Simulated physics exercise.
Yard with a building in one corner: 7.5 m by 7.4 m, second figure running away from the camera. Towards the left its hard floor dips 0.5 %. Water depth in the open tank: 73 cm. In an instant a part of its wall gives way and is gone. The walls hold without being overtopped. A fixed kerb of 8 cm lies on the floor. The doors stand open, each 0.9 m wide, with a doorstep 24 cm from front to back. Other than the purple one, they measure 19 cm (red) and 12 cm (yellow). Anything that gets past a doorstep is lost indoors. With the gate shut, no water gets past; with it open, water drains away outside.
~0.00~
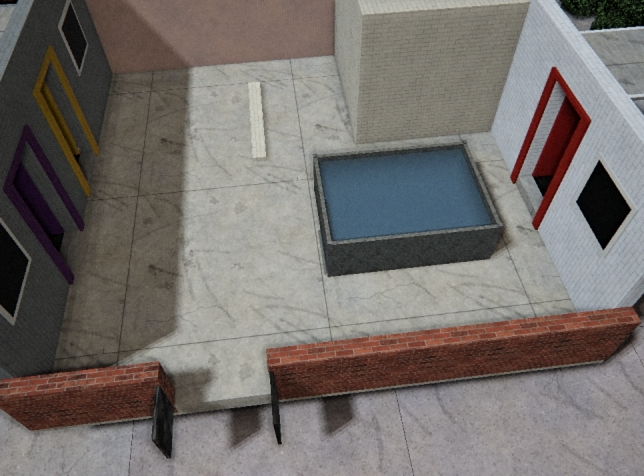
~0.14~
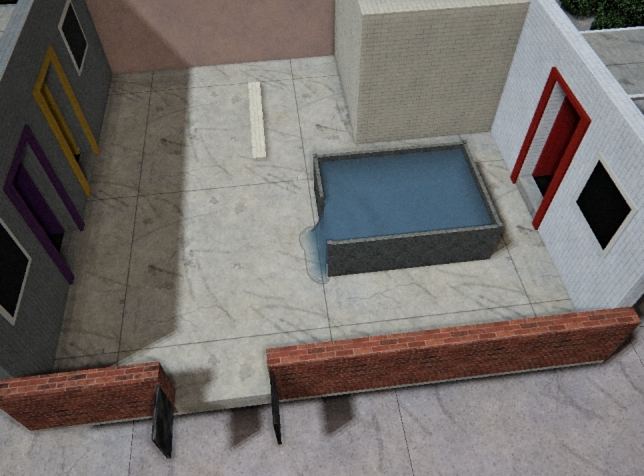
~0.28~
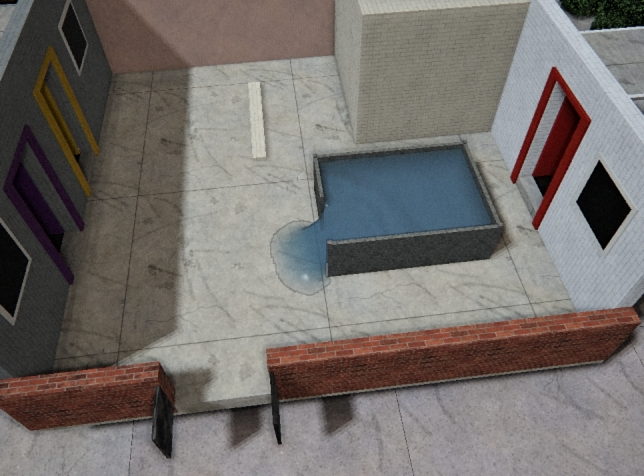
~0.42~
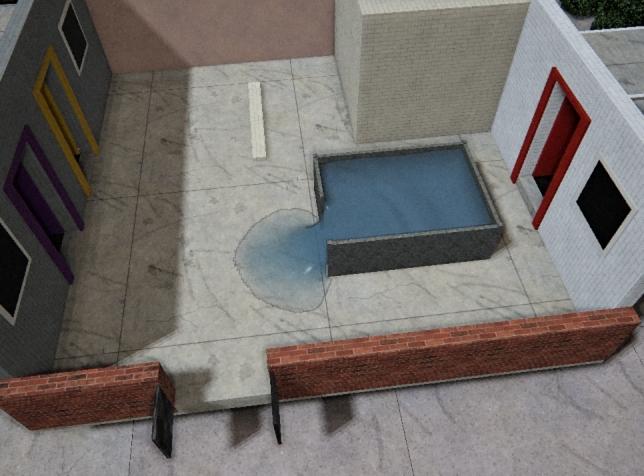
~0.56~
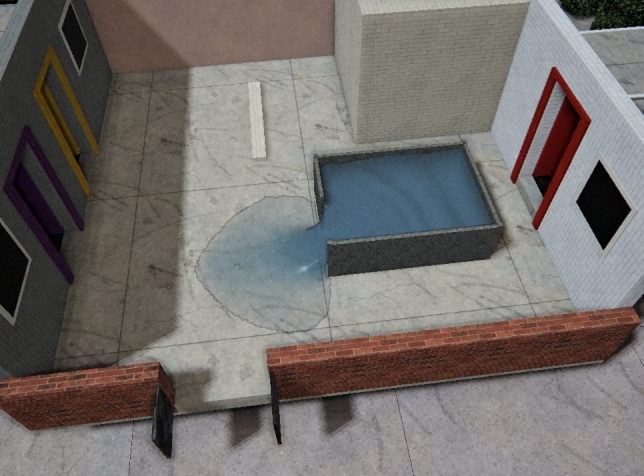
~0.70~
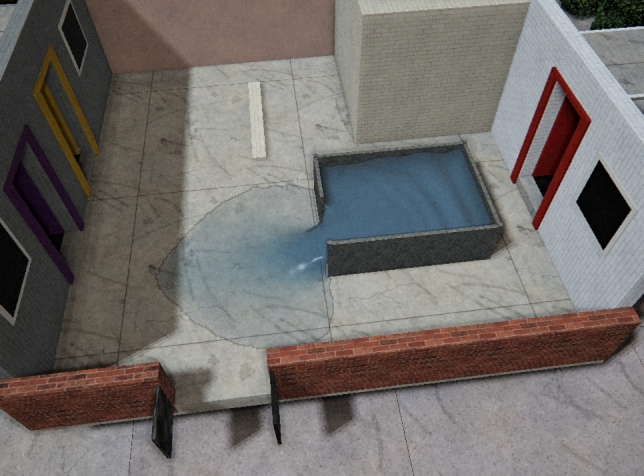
In a walled yard, water pours from a gap in an open tank and spreads left.
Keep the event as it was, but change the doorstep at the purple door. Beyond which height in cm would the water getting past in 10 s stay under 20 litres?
I would say 20 cm.
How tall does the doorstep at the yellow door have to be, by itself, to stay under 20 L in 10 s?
Yellow door - some 8.5 centimetres.
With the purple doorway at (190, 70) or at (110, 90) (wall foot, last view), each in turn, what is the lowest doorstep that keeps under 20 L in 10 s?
Roughly 10.0 cm, then roughly 11.5 cm.
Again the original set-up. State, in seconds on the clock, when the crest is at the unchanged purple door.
Approximately 2.8 s.
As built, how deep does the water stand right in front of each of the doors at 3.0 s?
In cm - red: 0, purple: 21, yellow: 13.
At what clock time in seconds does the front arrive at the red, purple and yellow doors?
Red not within the 10 s, purple 1.2 s, yellow 2.0 s.
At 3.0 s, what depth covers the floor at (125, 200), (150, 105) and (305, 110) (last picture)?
Ordered as asked: 3, 0, 0 cm.
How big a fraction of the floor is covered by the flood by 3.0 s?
I'd estimate about 40 percent.
After 1.4 s water covers 30 % of the floor, deepest (39 cm) near (315, 263); 9 cm at the purple door, 2 litres in over its 6 cm doorstep.
After 3.0 s water covers 40 % of the floor, deepest (34 cm) near (130, 393); 21 cm at the purple door, 142 litres in over its 6 cm doorstep.
After 10.0 s water covers 65 % of the floor, deepest (12 cm) near (327, 61); 9 cm at the purple door, 360 litres in over its 6 cm doorstep.
At the purple door as built, the water arrived by 1.2 s and peaked near 22 cm at 2.8 s.
With a doorstep of 16.5 cm, 49 litres would have come in within the 10 s; with 22 cm, 8 litres. So under 20 litres takes about 20 cm.
